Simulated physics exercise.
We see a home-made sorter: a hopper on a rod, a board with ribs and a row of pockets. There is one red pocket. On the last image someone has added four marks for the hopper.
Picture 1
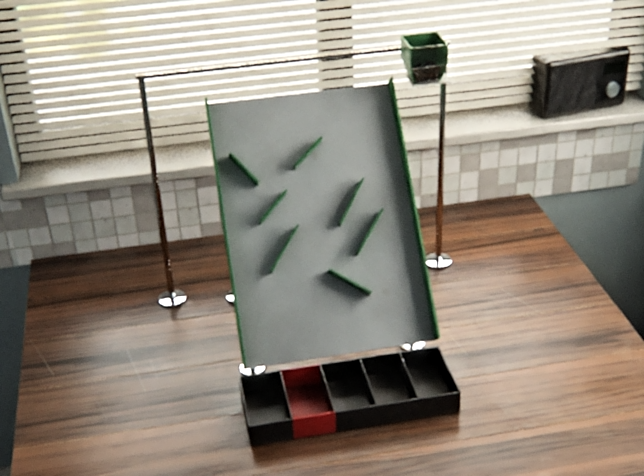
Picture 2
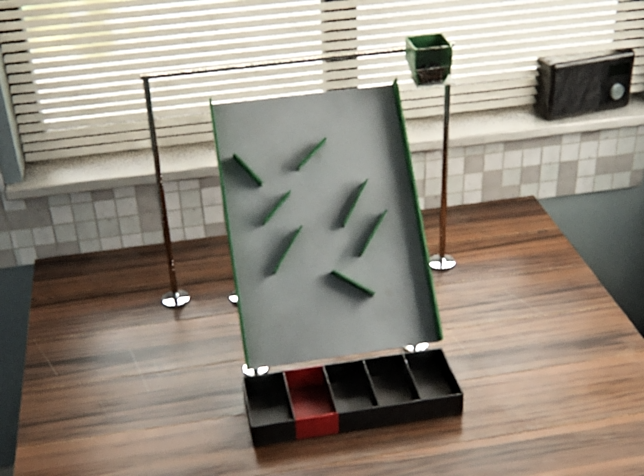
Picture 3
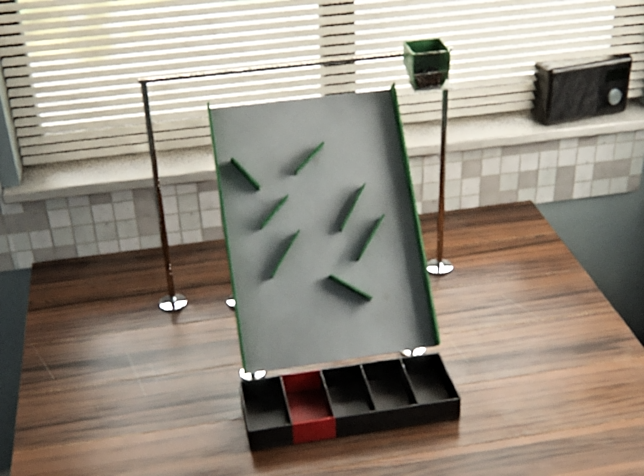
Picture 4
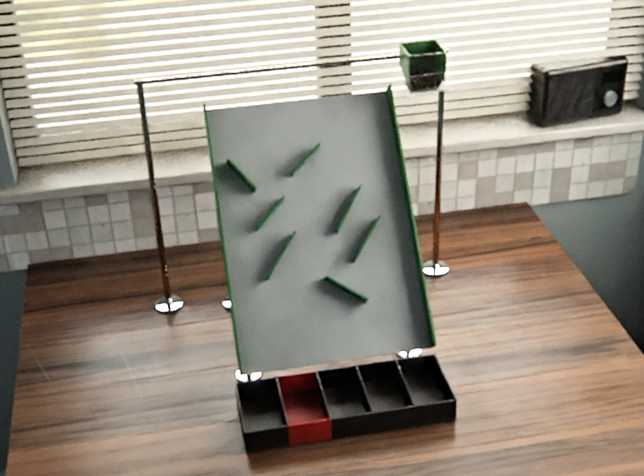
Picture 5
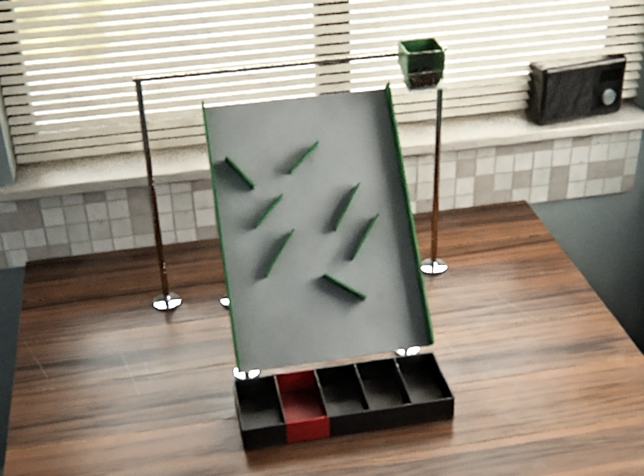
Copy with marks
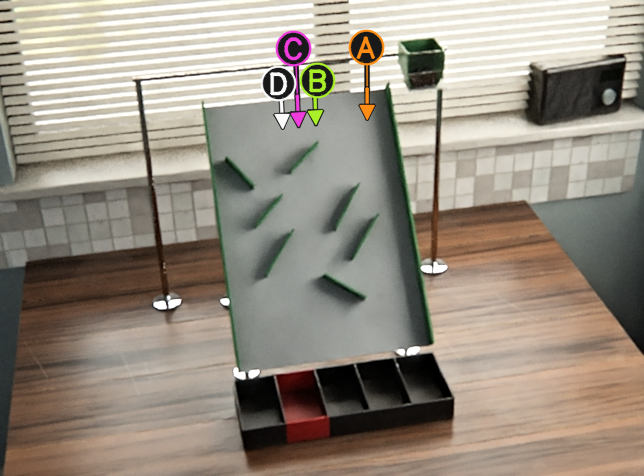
Tilted grey board with green ribs standing still above five pockets, one red, beside a green hopper on a rod.
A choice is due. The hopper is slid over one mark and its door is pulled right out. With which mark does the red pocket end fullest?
B.
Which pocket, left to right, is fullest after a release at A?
The fifth.
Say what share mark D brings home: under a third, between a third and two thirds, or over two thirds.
Mark D gives under a third.
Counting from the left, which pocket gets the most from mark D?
The first.
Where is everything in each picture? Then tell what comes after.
In the first picture, hopper at (423, 75), black beans, door shut.
In the second picture, ribs (234, 153) to (262, 183), (299, 167) to (326, 138), (264, 222) to (290, 191).
In the third picture, ribs (342, 228) to (365, 183), (272, 275) to (299, 230), (360, 257) to (384, 214).
In the fourth picture, ribs (326, 276) to (369, 300).
In the fifth picture, red pocket at (308, 428), number 2 of 5 from the left.
On the marked copy, mark A meets the board at (367, 114); mark B meets the board at (315, 119); mark C meets the board at (298, 121); mark D meets the board at (282, 123).
Choosing A, a stray few in the red pocket, most in other pockets, a small part held on the board, a small part outside the box.
Choosing B, about a third in the red pocket, about a third in other pockets, about a quarter held on the board, a stray few outside the box.
Choosing C, a small part in the red pocket, about two thirds in other pockets, about a quarter held on the board, a stray few outside the box.
Choosing D, a small part in the red pocket, most in other pockets, a small part held on the board.
